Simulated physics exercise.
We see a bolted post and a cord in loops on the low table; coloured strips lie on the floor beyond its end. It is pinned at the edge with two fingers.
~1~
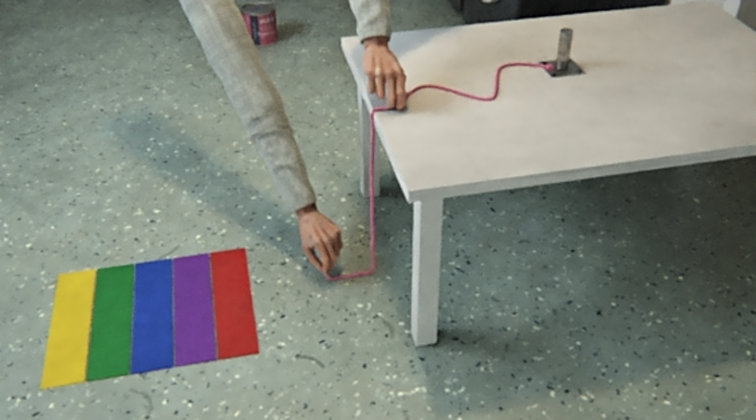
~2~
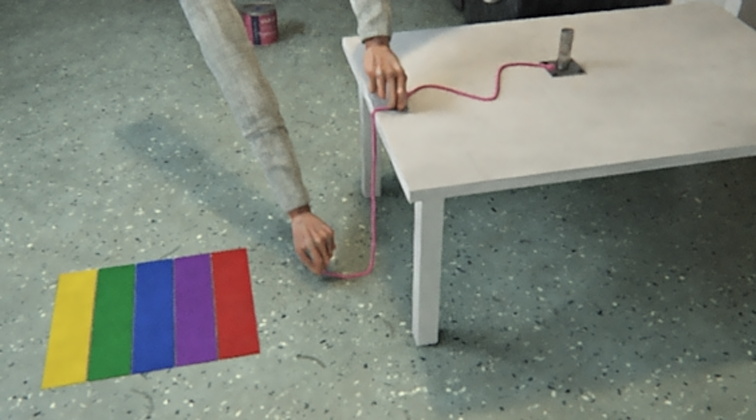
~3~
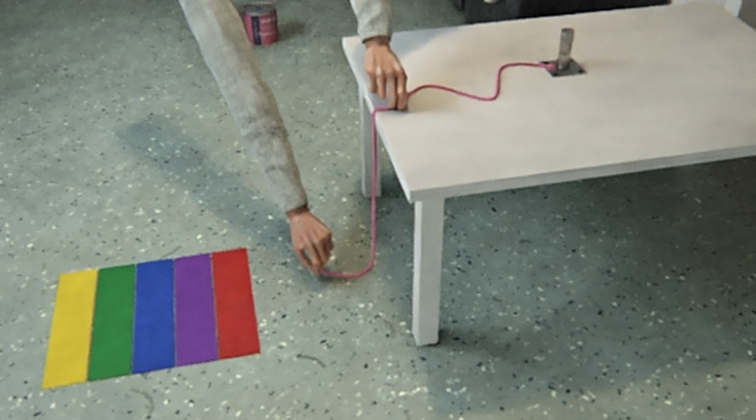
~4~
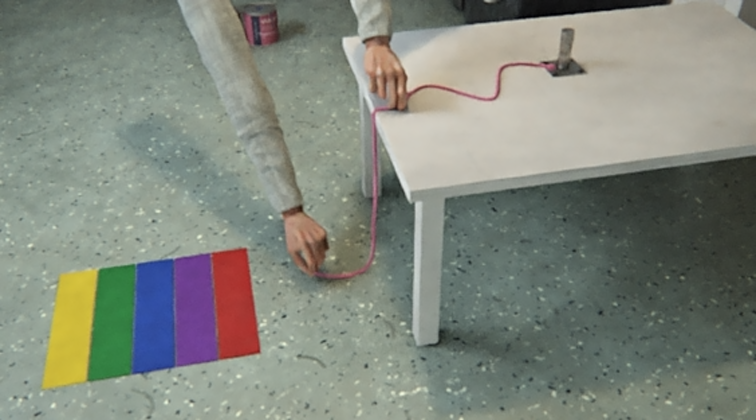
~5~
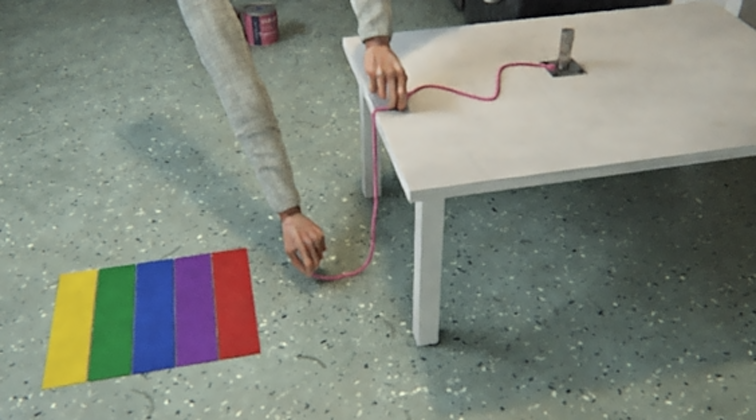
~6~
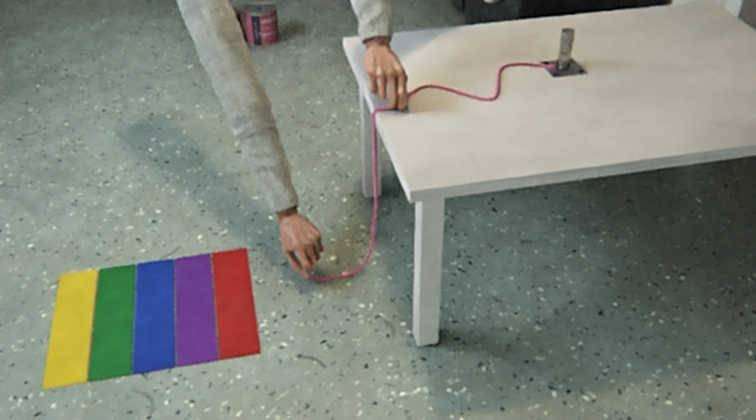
At first, one hand pins a pink cord at the edge of a white table while the other holds its lower end near the floor, right of five coloured strips. The lower hand then draws the end slightly left toward the red strip, and the bend near the floor becomes rounder.
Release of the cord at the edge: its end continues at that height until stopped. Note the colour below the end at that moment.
Colour below: Green.
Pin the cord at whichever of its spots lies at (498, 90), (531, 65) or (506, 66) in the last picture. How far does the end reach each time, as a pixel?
Expect roughly (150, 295) for the first, (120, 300) for the second and (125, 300) for the third.
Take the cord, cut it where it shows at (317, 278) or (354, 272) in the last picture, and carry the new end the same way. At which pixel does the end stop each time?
It ends up at (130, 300) the first time and at (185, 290) the second.
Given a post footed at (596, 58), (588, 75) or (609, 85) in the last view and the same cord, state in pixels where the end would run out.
First try about (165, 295), second about (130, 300), third about (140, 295).
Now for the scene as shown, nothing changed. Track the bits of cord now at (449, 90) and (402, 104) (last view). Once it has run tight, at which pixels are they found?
First: (398, 101). Second: (338, 134).
A little later, end near (193, 289); over purple.
Next, end near (141, 297); over blue.
When it is tight, end near (110, 301); over green. It gets as far as the green strip.
